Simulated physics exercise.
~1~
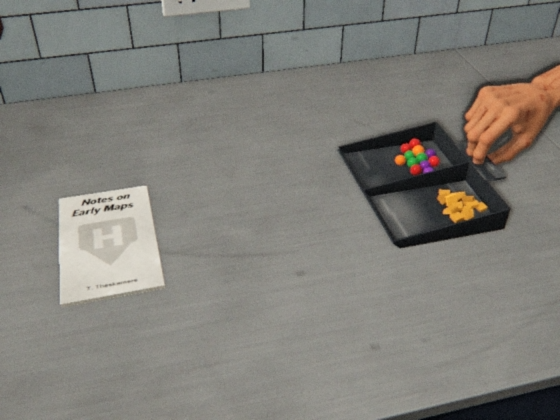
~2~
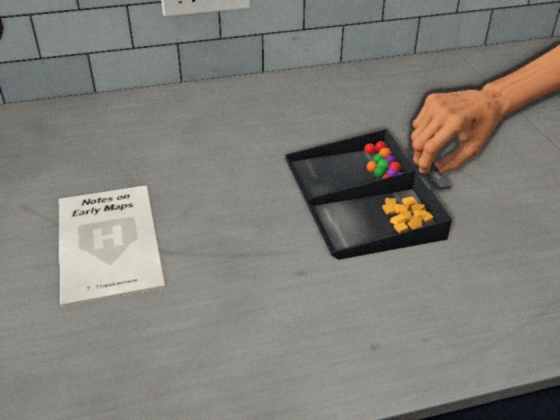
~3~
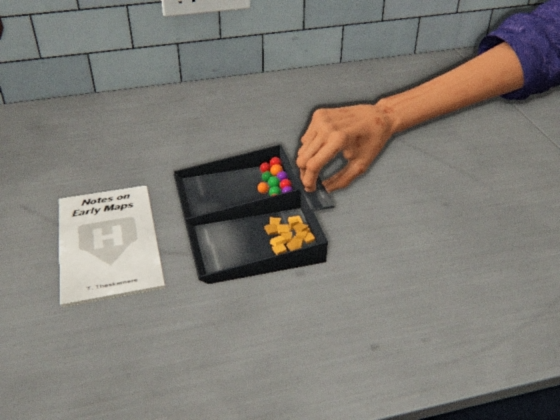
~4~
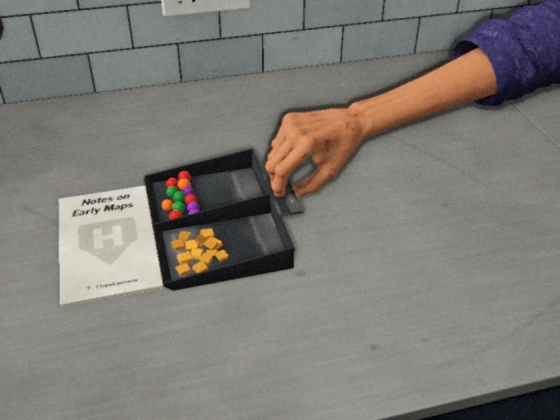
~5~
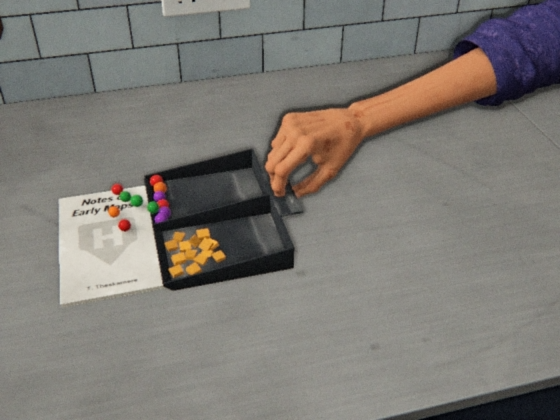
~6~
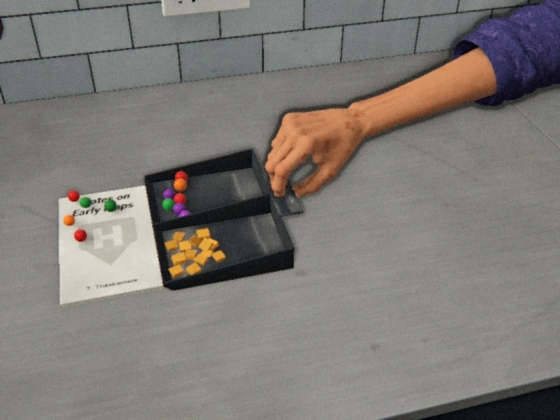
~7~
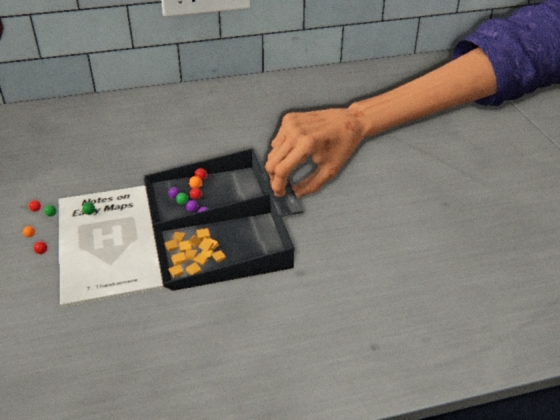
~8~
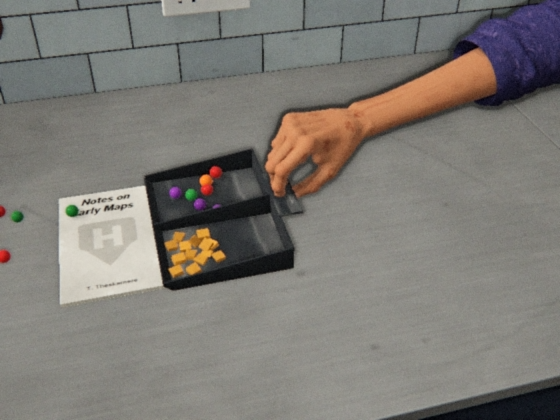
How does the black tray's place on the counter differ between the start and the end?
At the start the tray sits on the right side of the counter, well away from the thin book. By the end it is farther left, resting right up against the book.
